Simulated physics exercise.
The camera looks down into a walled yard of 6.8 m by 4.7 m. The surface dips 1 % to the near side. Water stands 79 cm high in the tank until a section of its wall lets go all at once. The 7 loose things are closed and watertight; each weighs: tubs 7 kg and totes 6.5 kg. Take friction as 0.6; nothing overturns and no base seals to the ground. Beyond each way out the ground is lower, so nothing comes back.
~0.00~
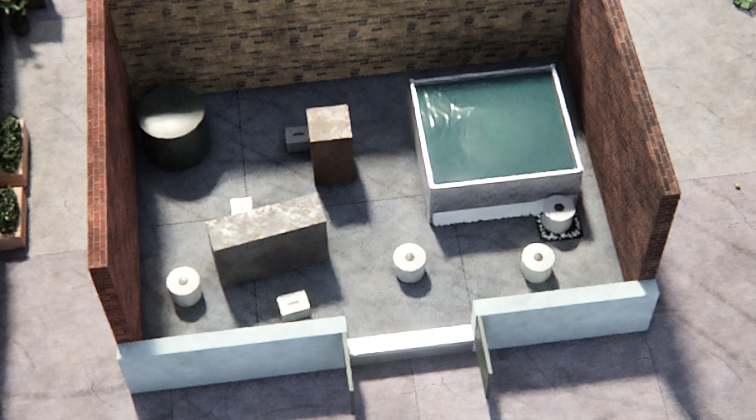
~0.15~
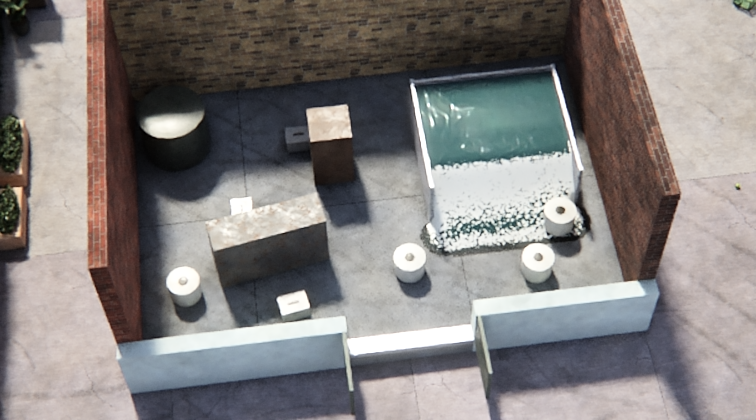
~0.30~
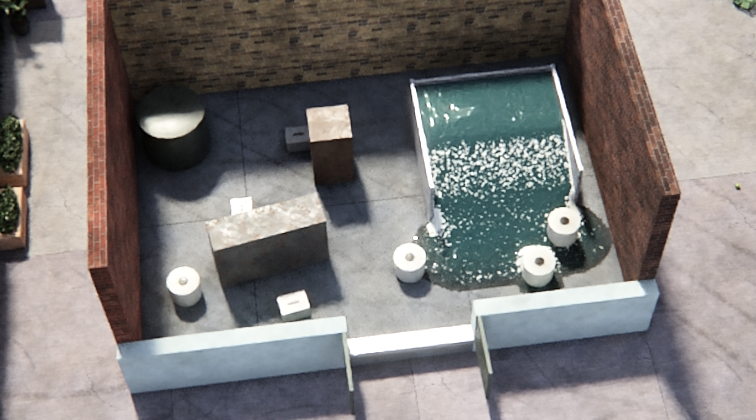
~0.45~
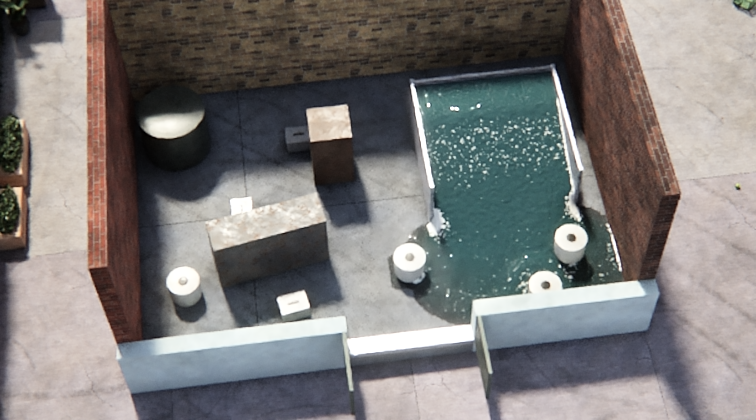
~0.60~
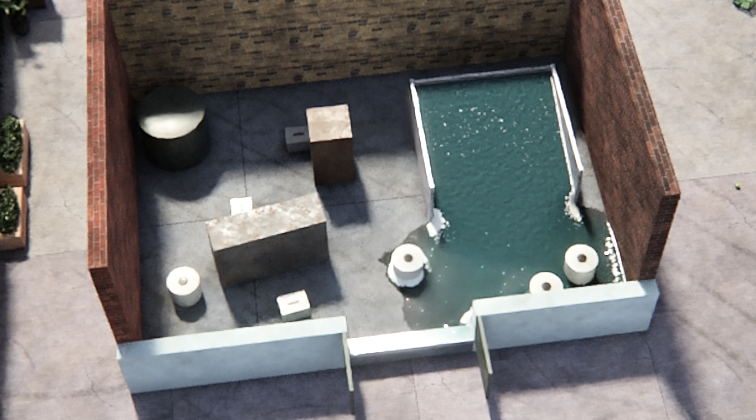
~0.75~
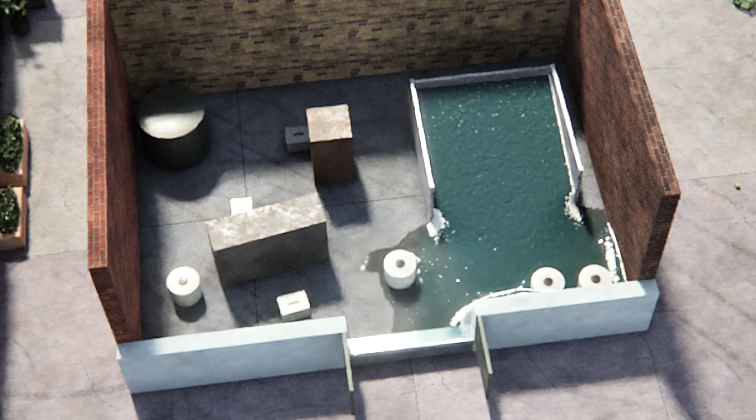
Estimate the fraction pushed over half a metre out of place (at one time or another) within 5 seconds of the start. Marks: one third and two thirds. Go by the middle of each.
Share: Two thirds or more.
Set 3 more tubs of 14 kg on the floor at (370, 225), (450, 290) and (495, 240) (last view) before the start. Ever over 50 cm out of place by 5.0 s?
In turn: Short of it, more, more.
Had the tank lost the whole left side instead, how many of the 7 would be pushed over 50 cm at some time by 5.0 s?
In that case 3 of them.
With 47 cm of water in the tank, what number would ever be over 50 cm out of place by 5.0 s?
In that case 4 of them.
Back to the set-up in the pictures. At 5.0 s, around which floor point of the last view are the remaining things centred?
At about (318, 219).
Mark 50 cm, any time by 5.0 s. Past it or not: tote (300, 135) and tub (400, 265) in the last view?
In that order: Less, past it.
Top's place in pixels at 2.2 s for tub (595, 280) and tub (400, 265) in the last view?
Near (596, 189) and (311, 304).
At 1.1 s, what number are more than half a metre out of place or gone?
I count 2.
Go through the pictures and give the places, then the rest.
In the first picture, a tub at (559, 208) rests on the ground; a tub at (538, 257) rests on the ground; water covers 4.1 m2; 0 of 7 have shifted.
In the second picture, a tub at (560, 210) rests on the ground, 7 cm from its start; a tub at (538, 257) rests on the ground; 5.4 m2 under water; 1 of 7 have shifted.
In the third picture, a tub at (564, 221) floats, 27 cm from its start; a tub at (539, 261) rests on the ground, 7 cm from its start; water covers 6.9 m2; 2 of 7 have shifted.
In the fourth picture, a tub at (571, 238) floats, 56 cm from its start; a tub at (545, 285), on the bottom, 48 cm from its start; 8.8 m2 under water; 2 of 7 have shifted.
In the fifth picture, a tub at (582, 258), afloat, 91 cm from its start; a tub at (546, 287) floats, 53 cm from its start; water covers 9.6 m2; 2 of 7 have shifted.
In the sixth picture, a tub at (596, 279) floats, 129 cm from its start; a tub at (548, 282), afloat, 52 cm from its start; 10.0 m2 under water; 3 of 7 have shifted.
After 1.1 s 2 of 7 are over 50 cm from their spots; 2 afloat.
After 2.2 s 3 of 7 are over 50 cm from their spots; 2 afloat.
After 3.5 s 4 of 7 are over 50 cm from their spots; 4 afloat.
After 5.0 s 5 of 7 are over 50 cm from their spots, and 5 have been at some point; 4 afloat.
